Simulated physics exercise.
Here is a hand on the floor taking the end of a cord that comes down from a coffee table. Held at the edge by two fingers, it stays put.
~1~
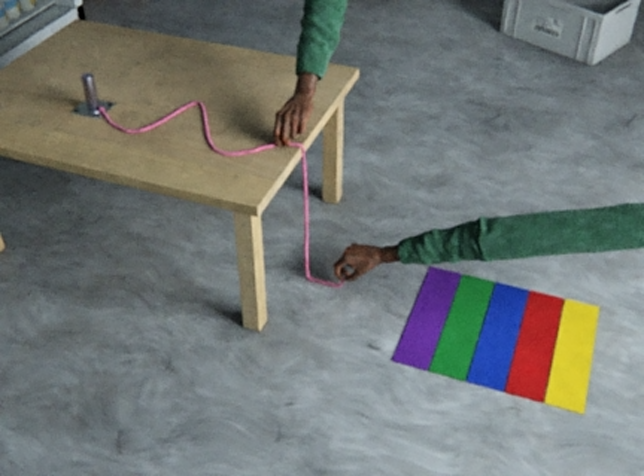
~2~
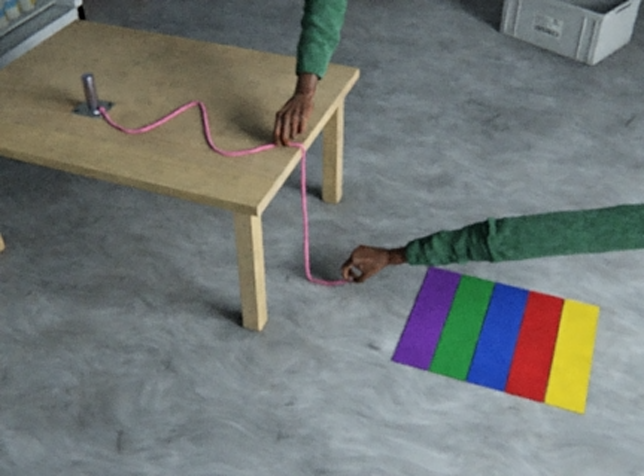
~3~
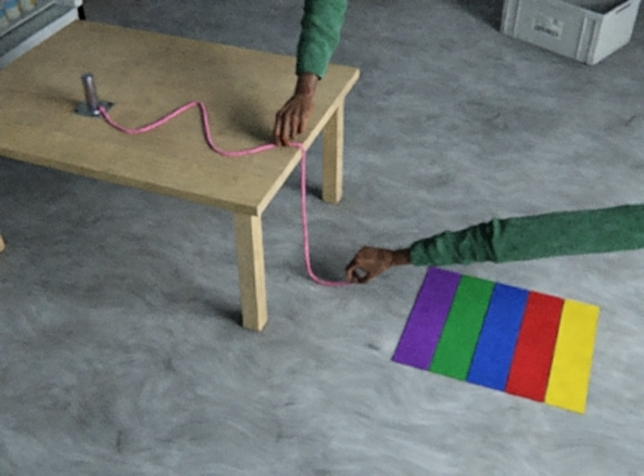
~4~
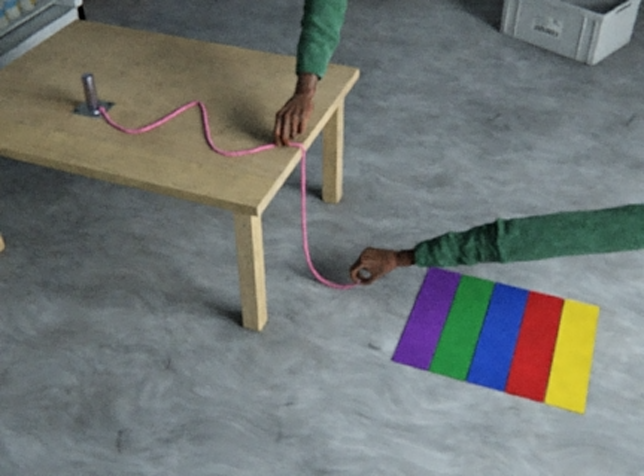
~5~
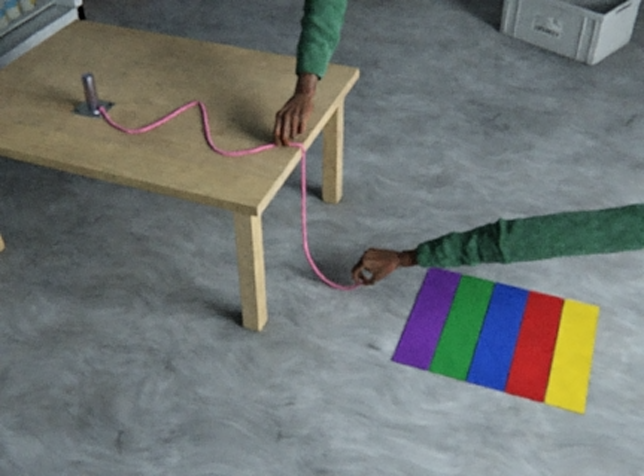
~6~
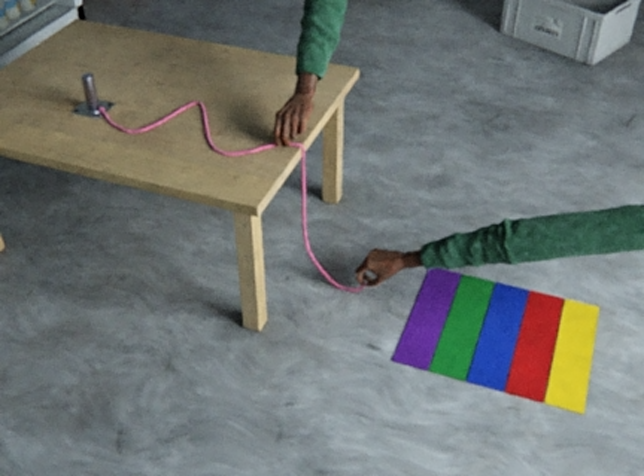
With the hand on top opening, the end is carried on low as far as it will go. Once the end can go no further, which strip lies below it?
The yellow strip lies below it.
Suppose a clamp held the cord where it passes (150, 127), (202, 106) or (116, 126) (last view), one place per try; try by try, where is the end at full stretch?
It ends up near (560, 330) the first time, (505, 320) the second and (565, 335) the third.
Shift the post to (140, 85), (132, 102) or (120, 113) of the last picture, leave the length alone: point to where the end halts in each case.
Try by try, around (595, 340), (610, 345) and (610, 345).
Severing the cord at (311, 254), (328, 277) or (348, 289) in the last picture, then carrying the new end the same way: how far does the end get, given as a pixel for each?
I'd put it around (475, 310) for the first cut, (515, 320) for the second and (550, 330) for the third.
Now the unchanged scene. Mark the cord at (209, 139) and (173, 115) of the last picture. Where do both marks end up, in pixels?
They finish close to (303, 148) and close to (200, 127).
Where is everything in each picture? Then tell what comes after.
End (344, 278); purple (416, 347); green (453, 357); blue (490, 367); red (529, 377); yellow (568, 388), in the first picture.
End (351, 280); cord through (116, 127) (182, 109) (207, 134) (268, 147) (303, 194) (306, 258), in the second picture.
End (355, 281), in the third picture.
End (359, 282); cord through (116, 127) (182, 109) (207, 134) (268, 147) (303, 194) (308, 258), in the fourth picture.
End (361, 282), in the fifth picture.
End (365, 283); cord through (116, 127) (182, 109) (207, 134) (268, 147) (304, 194) (313, 258), in the sixth picture.
A little later, end near (511, 320); over blue.
Next, end near (553, 331); over red.
When it is tight, end near (579, 337); over yellow. It gets as far as the yellow strip.
